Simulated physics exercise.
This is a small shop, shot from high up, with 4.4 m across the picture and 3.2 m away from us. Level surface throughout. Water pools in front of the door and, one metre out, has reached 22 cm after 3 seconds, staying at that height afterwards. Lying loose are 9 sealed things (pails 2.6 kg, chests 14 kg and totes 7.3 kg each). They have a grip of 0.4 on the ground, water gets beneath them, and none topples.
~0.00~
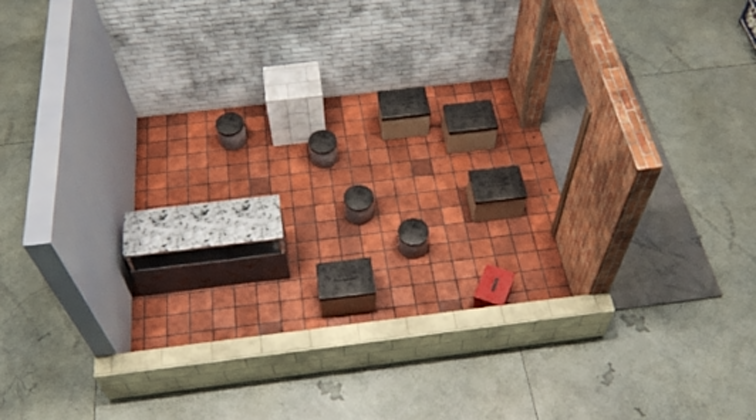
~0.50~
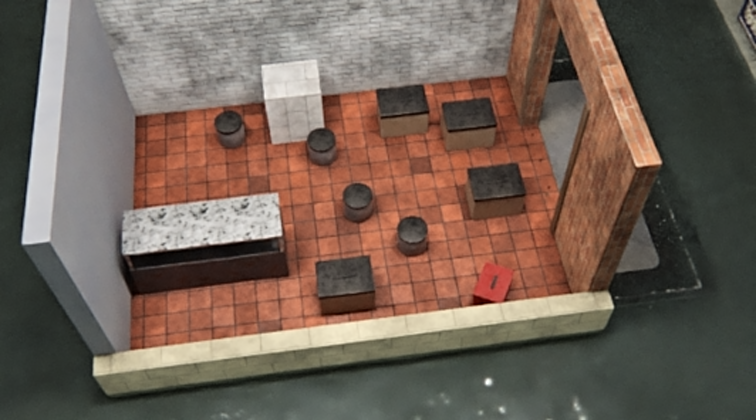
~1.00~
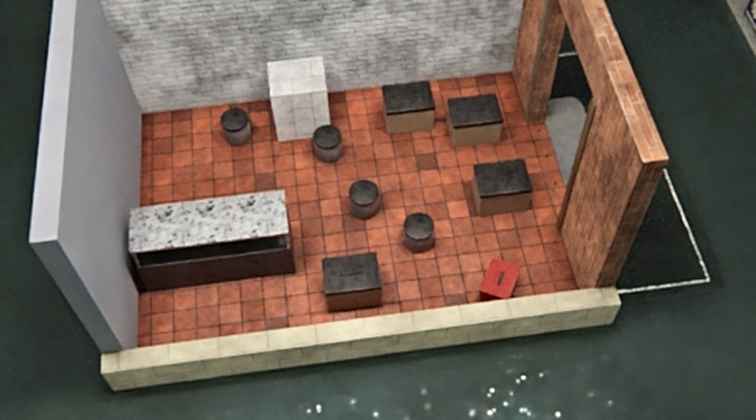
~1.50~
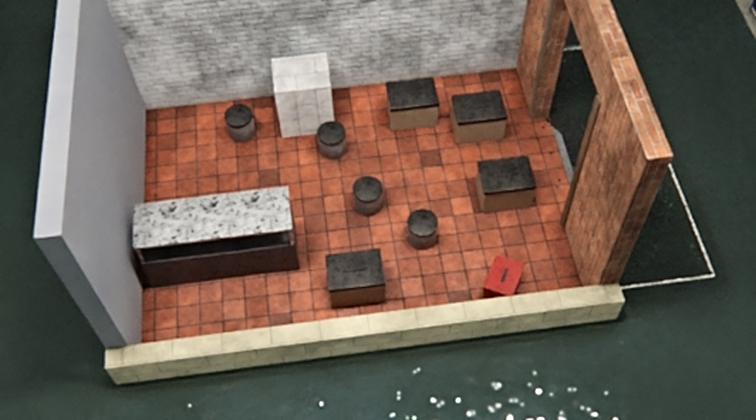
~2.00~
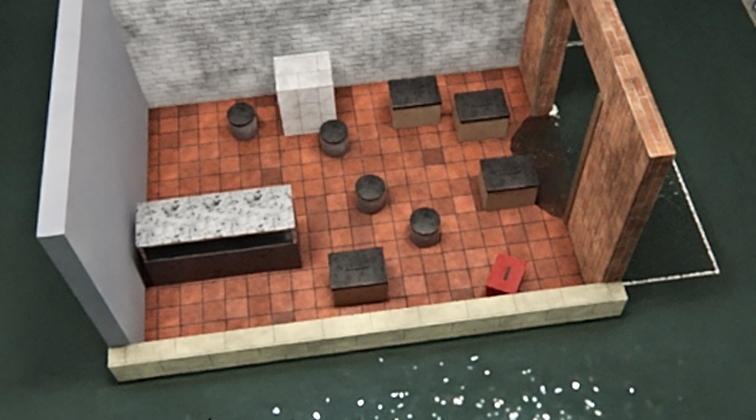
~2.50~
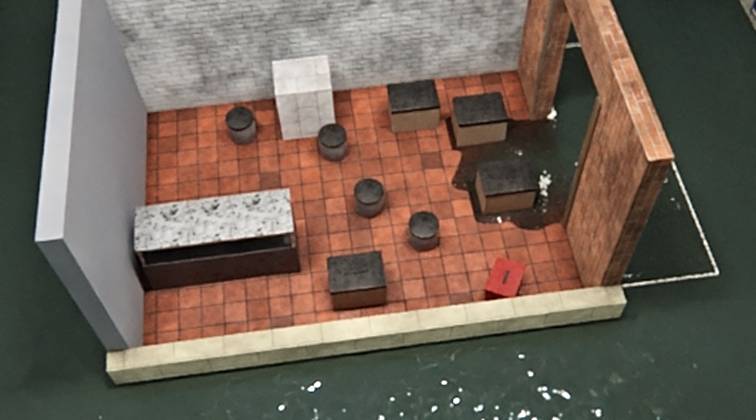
Dark water surrounding a small tile-floored shop, then entering through the right-hand doorway and spreading around a chest while the furnishings stay put.
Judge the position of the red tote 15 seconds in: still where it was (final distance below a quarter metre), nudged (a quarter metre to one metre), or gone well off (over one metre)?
The red tote is nudged.
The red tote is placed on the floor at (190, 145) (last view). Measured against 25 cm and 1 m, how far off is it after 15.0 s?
What happens is it creeps a short distance.
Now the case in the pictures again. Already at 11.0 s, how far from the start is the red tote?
Shift: About 50 cm.
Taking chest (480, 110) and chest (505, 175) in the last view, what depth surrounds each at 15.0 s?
Roughly 13 and 14 cm.
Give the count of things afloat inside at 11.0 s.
By my count, 9.
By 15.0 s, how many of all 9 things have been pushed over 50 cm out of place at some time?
I make it 9.
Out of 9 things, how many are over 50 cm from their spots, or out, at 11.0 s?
By then 6.
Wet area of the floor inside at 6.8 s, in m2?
At that time the wet patch spans about 13 m2.
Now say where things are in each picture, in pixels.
The first picture shows the red tote at (495, 285) rests on the ground; 0.0 m2 under water; 0 of 9 have shifted.
The second picture shows the red tote at (494, 282) rests on the ground; 0.0 m2 under water; 0 of 9 have shifted.
The third picture shows the red tote at (501, 279), on the bottom; water covers 0.0 m2; 0 of 9 have shifted.
The fourth picture shows the red tote at (504, 275) rests on the ground; 0.0 m2 under water; 0 of 9 have shifted.
The fifth picture shows the red tote at (507, 274) rests on the ground; water covers 0.3 m2; 0 of 9 have shifted.
The sixth picture shows the red tote at (506, 277), on the bottom; 0.8 m2 under water; 0 of 9 have shifted.
After 3.5 s the red tote is near (506, 277), 0.0 m from its start, aground; 0 afloat.
After 6.8 s the red tote is near (506, 277), 0.0 m from its start, aground; 6 afloat.
After 11.0 s the red tote is near (544, 257), 0.5 m from its start, afloat; 9 afloat.
After 15.0 s the red tote is near (440, 242), 0.7 m from its start, afloat; 9 afloat.
